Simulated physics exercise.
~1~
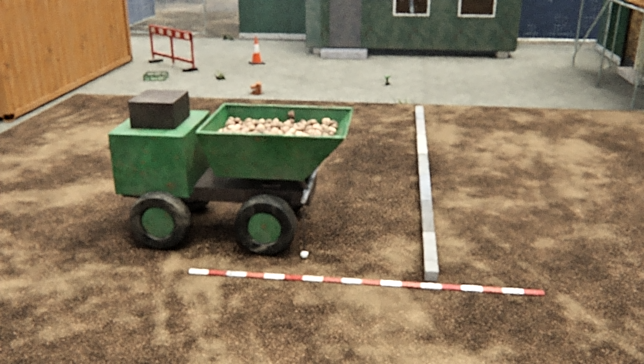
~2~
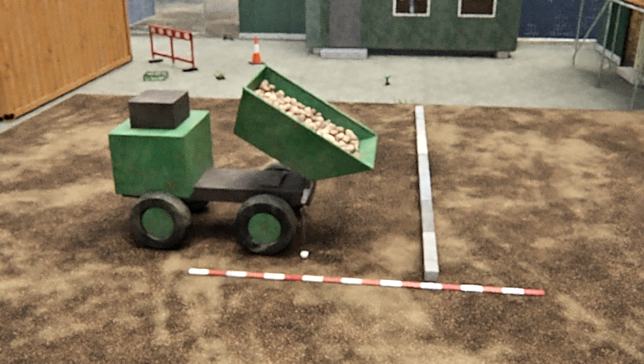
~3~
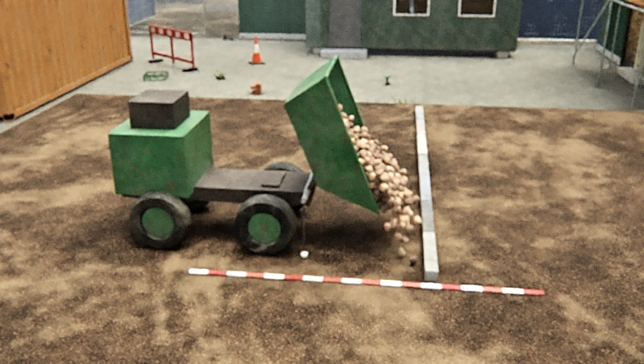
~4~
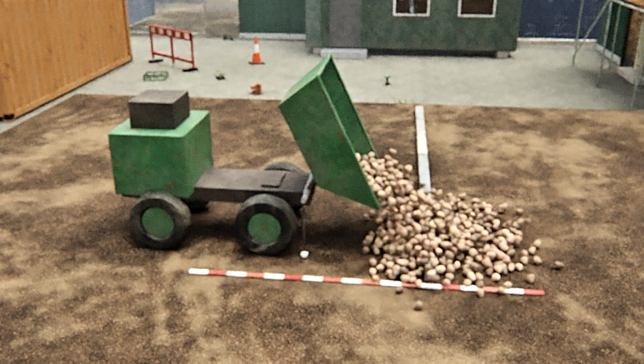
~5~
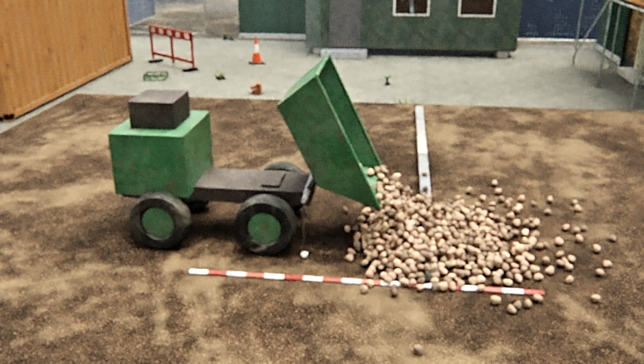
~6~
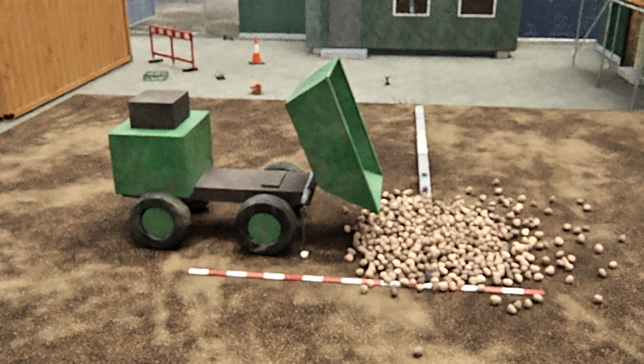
A green dumper tips its skip and pours stones into a heap across the kerb.
